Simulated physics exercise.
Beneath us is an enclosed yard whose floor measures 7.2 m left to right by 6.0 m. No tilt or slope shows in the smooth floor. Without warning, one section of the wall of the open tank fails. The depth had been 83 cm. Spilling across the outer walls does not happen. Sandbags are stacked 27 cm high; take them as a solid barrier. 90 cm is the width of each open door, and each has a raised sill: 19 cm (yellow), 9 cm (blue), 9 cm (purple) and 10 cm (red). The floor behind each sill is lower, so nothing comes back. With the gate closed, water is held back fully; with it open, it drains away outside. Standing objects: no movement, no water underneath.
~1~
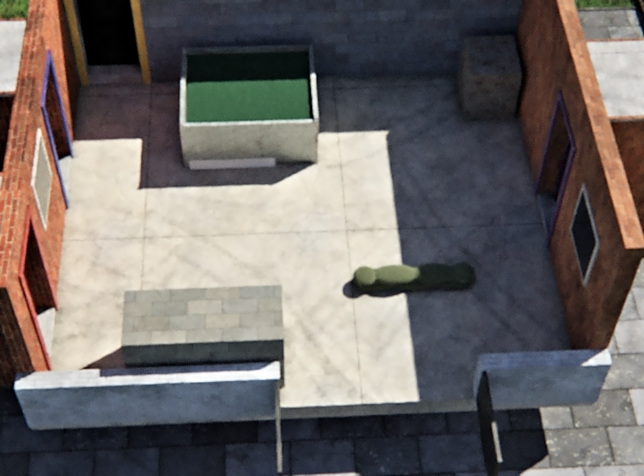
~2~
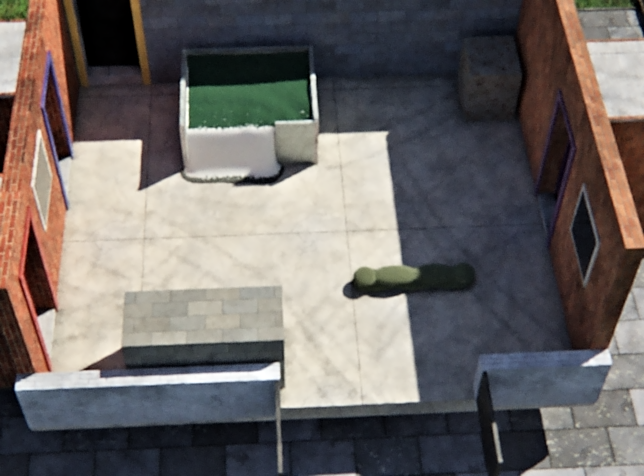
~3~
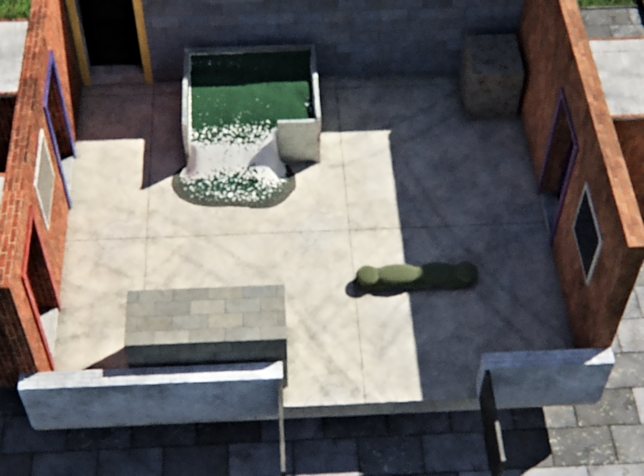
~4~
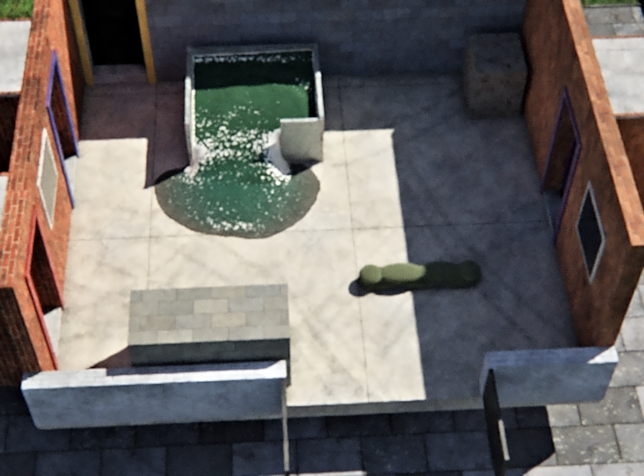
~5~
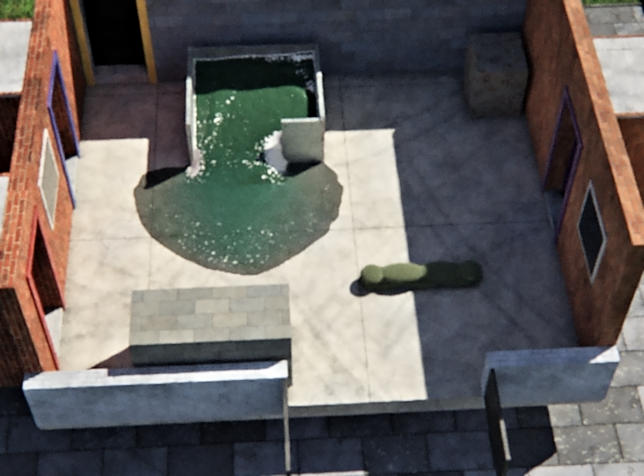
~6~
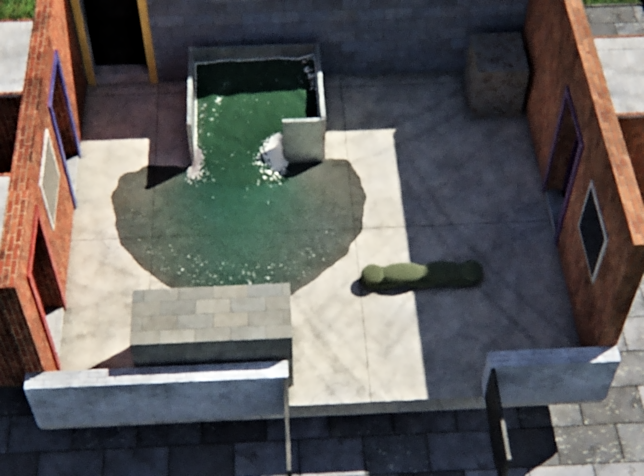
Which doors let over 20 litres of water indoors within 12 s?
The yellow door: 20 litres or less, the blue door: 20 litres or less, the purple door: 20 litres or less, the red door: Over 20 litres.
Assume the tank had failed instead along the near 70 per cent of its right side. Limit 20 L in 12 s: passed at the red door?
Relative to that limit, red ends up on the low side.
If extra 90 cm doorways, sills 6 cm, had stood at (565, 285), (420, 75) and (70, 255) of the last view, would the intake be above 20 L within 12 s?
Note, doorways in listed order: Stays short, stays short, goes beyond.
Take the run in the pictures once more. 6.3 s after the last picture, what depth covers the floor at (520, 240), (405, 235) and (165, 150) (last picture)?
Listed order: 4 / 2 / 4 cm.
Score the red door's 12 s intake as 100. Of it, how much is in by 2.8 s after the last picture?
Around 75 percent.
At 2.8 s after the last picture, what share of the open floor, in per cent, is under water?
Around 55 per cent.
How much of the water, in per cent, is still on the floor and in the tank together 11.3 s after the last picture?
I'd say close to 68 percent is still there.
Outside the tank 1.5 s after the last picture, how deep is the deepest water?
I'd say near 42 centimetres.
Then, 0.7 s after the last picture water covers 35 % of the floor and is deepest (40 cm) near (219, 326); yellow door not reached, blue door 1 cm at the sill, 0 L in, purple door not reached, red door not reached.
Then, 1.5 s after the last picture water covers 40 % of the floor and is deepest (42 cm) near (56, 400); yellow door not reached, blue door 2 cm at the sill, 0 L in, purple door not reached, red door 25 cm at the sill, 36 L in.
Then, 2.8 s after the last picture water covers 55 % of the floor and is deepest (28 cm) near (125, 397); yellow door not reached, blue door 2 cm at the sill, 0 L in, purple door 3 cm at the sill, 0 L in, red door 24 cm at the sill, 160 L in.
Then, 6.3 s after the last picture water covers 80 % of the floor and is deepest (16 cm) near (164, 83); yellow door 12 cm at the sill, 0 L in, blue door 6 cm at the sill, 0 L in, purple door 3 cm at the sill, 0 L in, red door 7 cm at the sill, 216 L in.
Then, 11.3 s after the last picture water covers 95 % of the floor and is deepest (10 cm) near (488, 72); yellow door 9 cm at the sill, 0 L in, blue door 7 cm at the sill, 2 L in, purple door 4 cm at the sill, 0 L in, red door 4 cm at the sill, 216 L in.
